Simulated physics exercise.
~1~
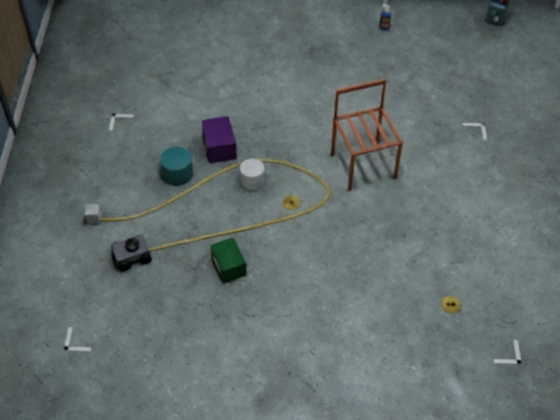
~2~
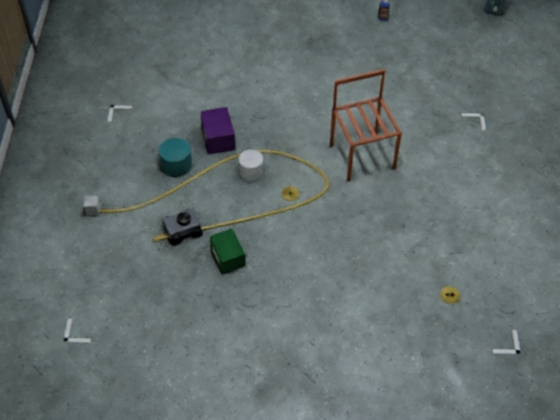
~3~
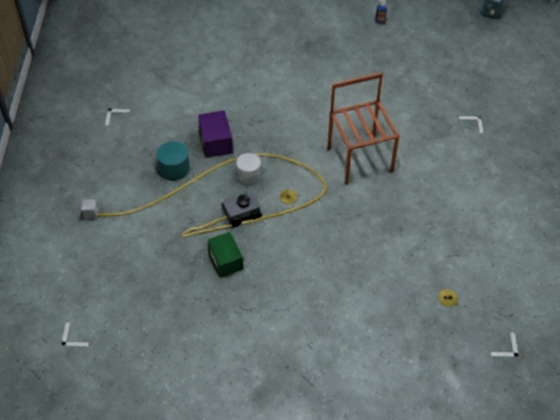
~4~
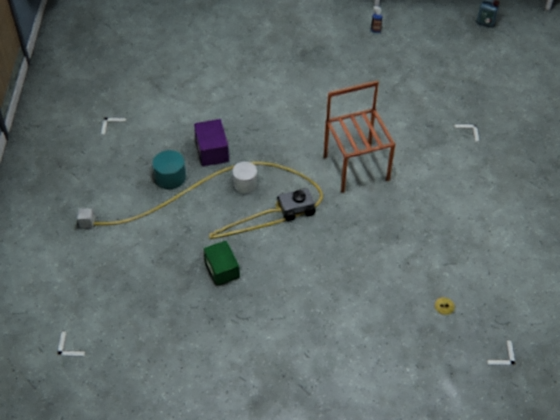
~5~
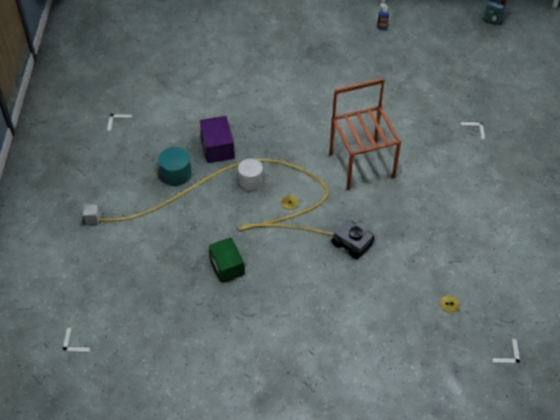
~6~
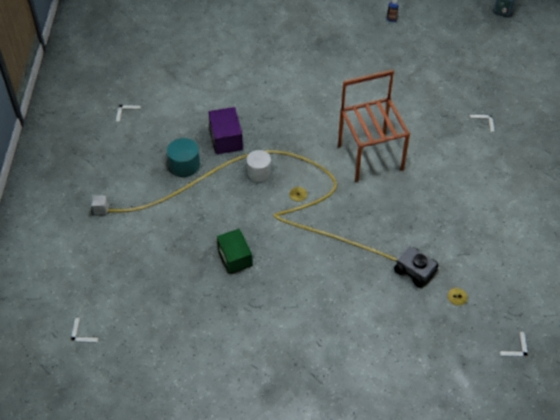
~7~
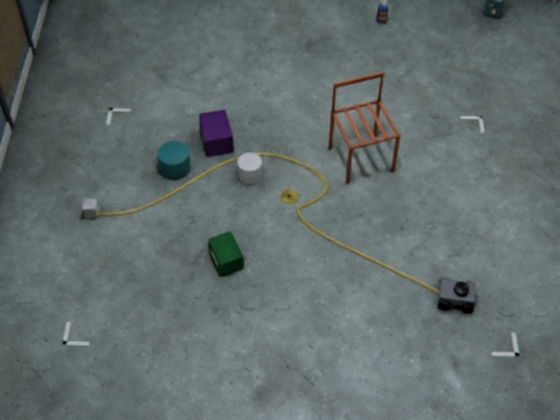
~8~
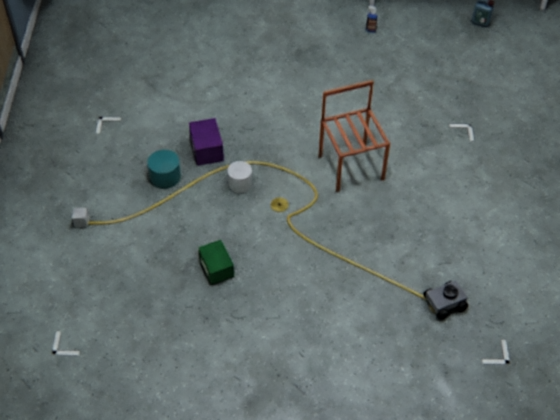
On a grey floor, a dark cart pulls a yellow lead rightward past still objects and stops.
